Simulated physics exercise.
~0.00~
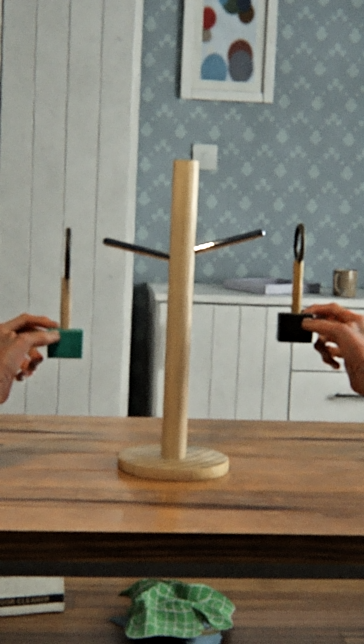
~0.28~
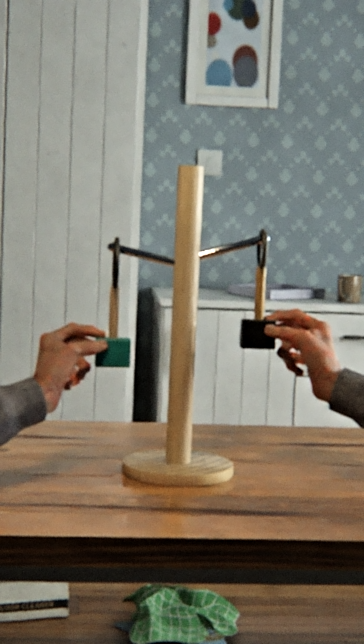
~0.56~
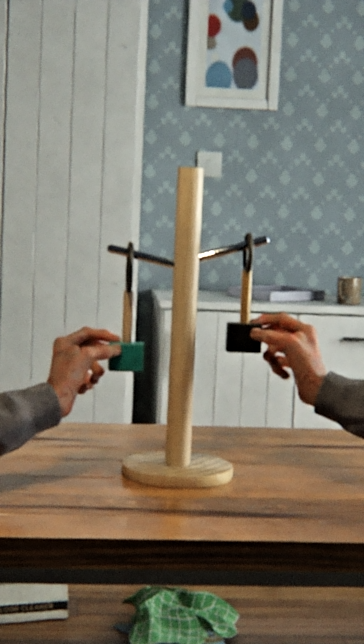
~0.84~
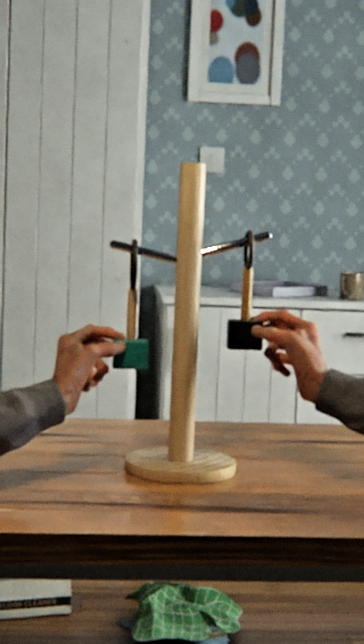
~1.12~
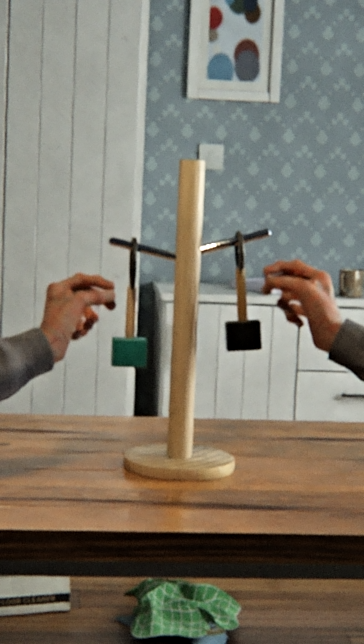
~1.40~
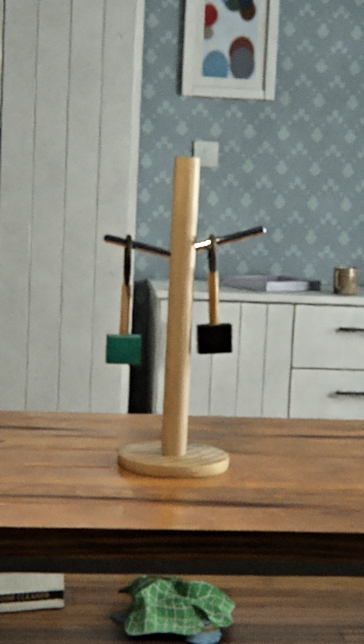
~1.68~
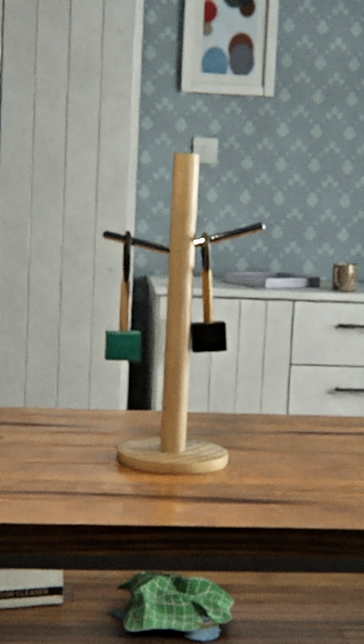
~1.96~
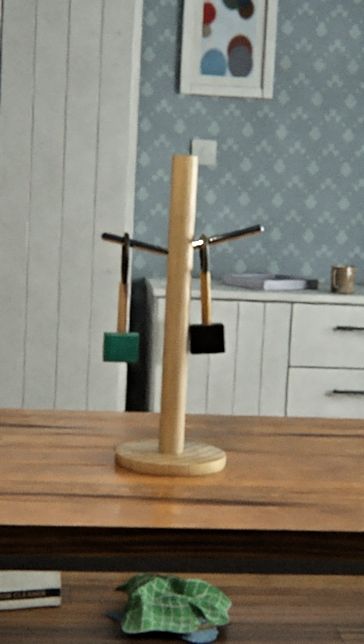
Two brushes, turquoise and black, are hung by hands on a wooden stand's pegs and stay hanging.
